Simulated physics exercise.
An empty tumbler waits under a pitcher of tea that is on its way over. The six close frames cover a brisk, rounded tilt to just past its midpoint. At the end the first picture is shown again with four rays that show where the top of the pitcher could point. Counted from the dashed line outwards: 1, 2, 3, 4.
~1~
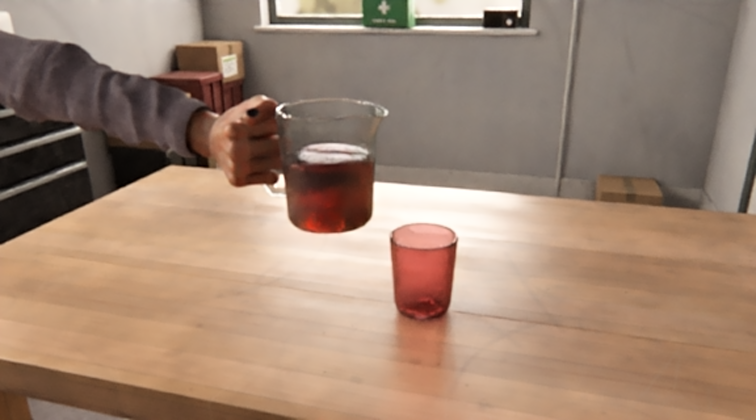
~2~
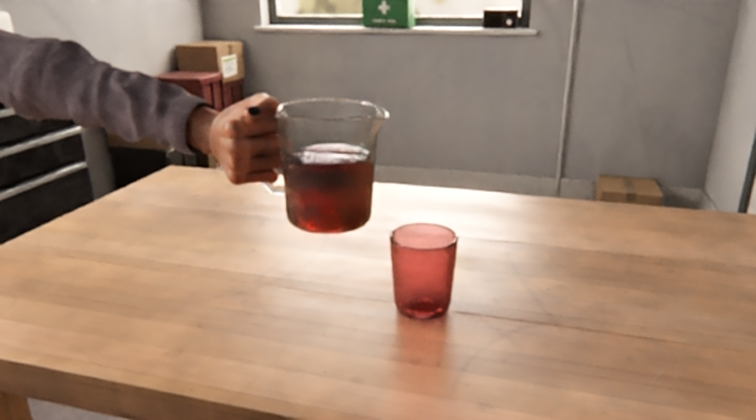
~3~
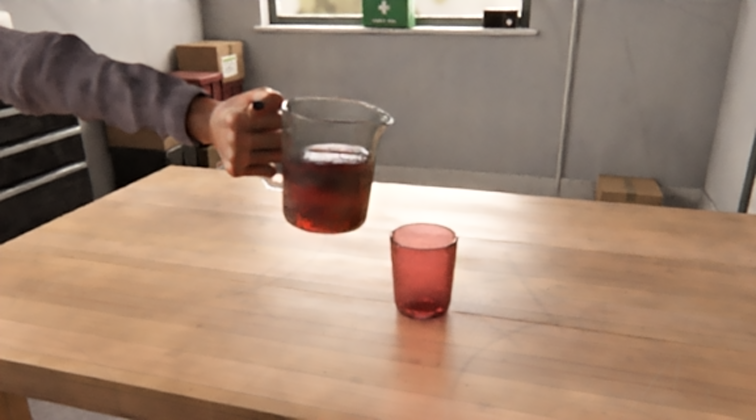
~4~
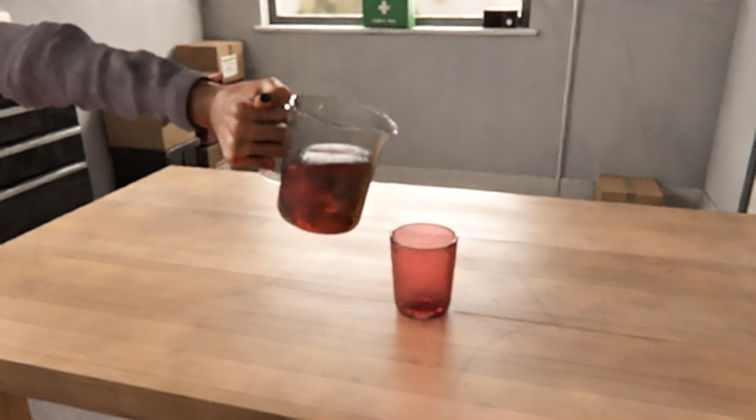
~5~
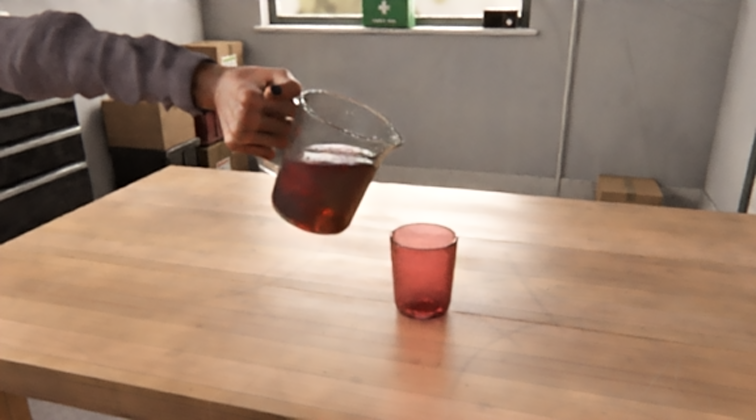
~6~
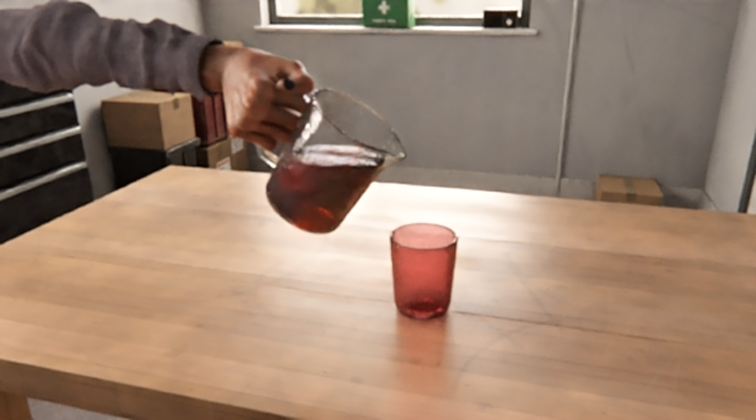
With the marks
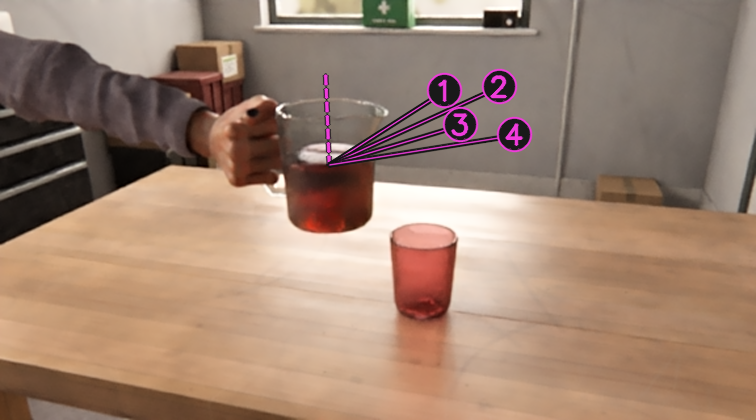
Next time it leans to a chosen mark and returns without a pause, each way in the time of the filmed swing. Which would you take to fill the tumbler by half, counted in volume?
Go for 2.
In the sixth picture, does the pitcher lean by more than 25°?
Yes.
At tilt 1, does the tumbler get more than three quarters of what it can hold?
No, less.
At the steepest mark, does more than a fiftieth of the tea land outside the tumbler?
Yes.
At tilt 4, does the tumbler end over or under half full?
Over.
On the marked copy, 1 at (430, 100); 2 at (484, 93); 3 at (444, 130); 4 at (498, 138).
With 1, the tumbler ends with about 25 % of what it can hold.
With 2, the tumbler ends with about 50 % of what it can hold.
With 3, the tumbler ends with about 76 % of what it can hold.
With 4, the tumbler ends with about 82 % of what it can hold; 14 % of the tea is spilt.
